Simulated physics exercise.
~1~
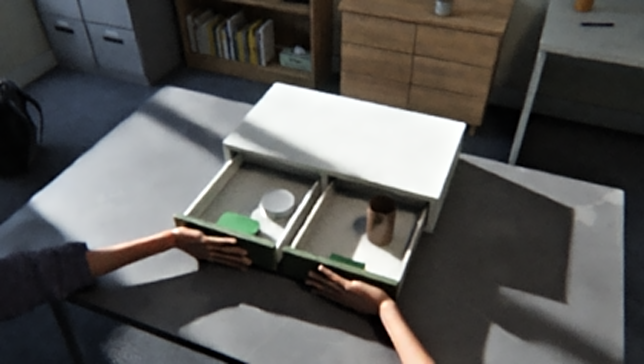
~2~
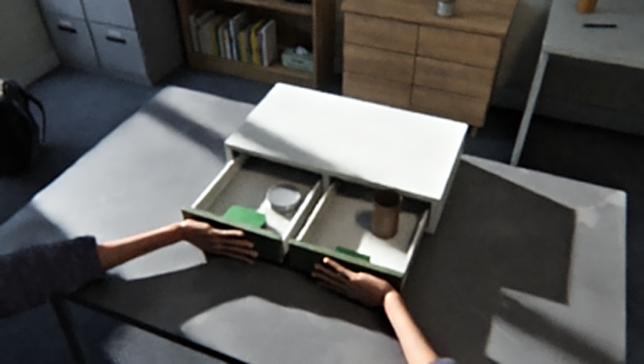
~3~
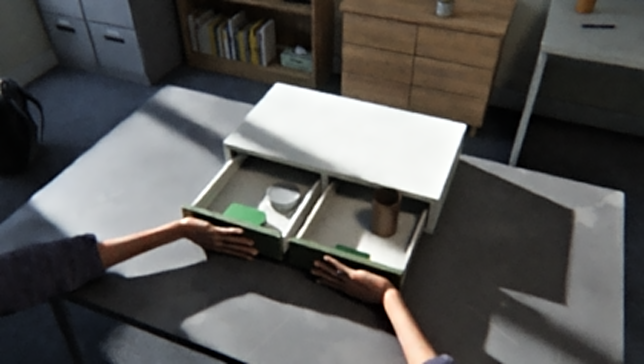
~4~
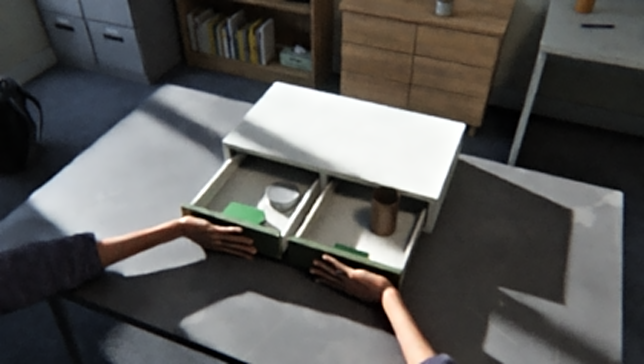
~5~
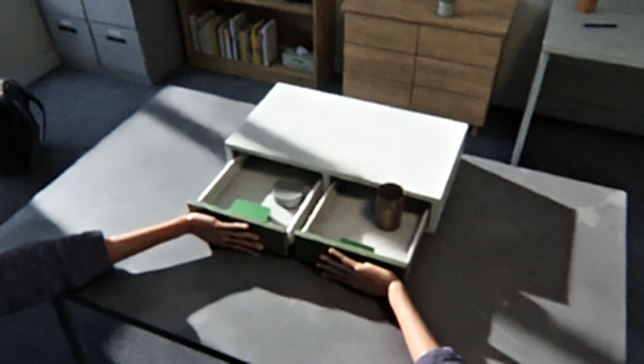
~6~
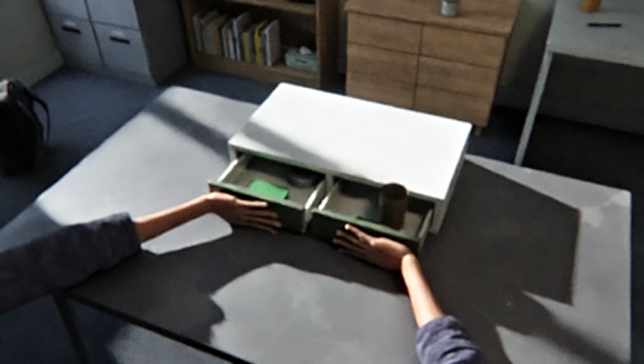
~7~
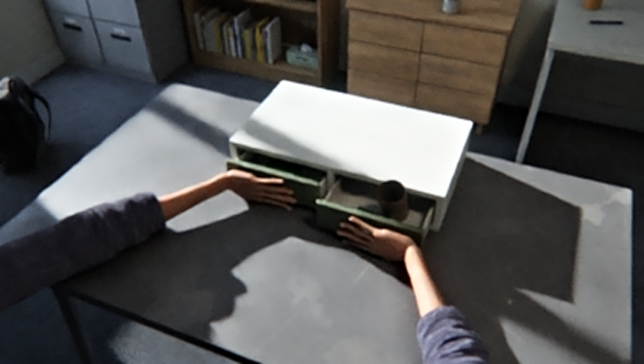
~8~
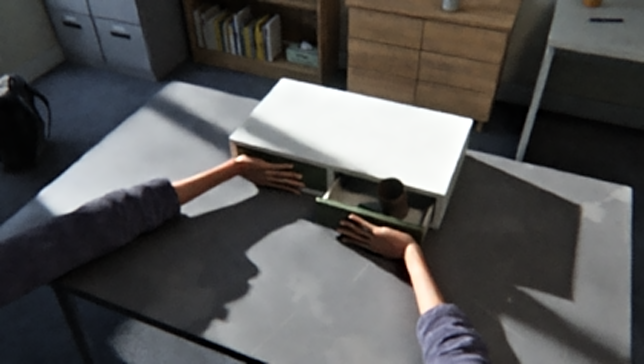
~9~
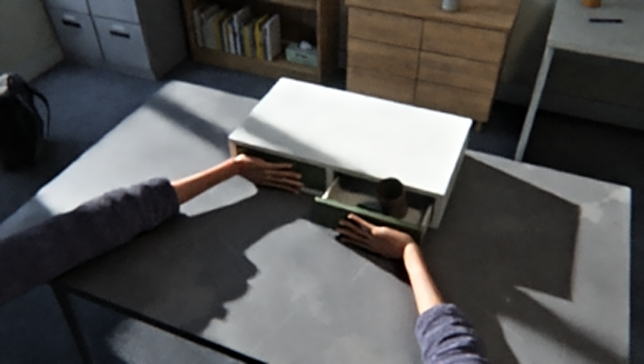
Two hands pushed in a pair of open drawers in a white chest on a grey table. The left one, holding a green case and a pale tin, shut fully, but the right one stopped and stayed ajar with a brown container inside.
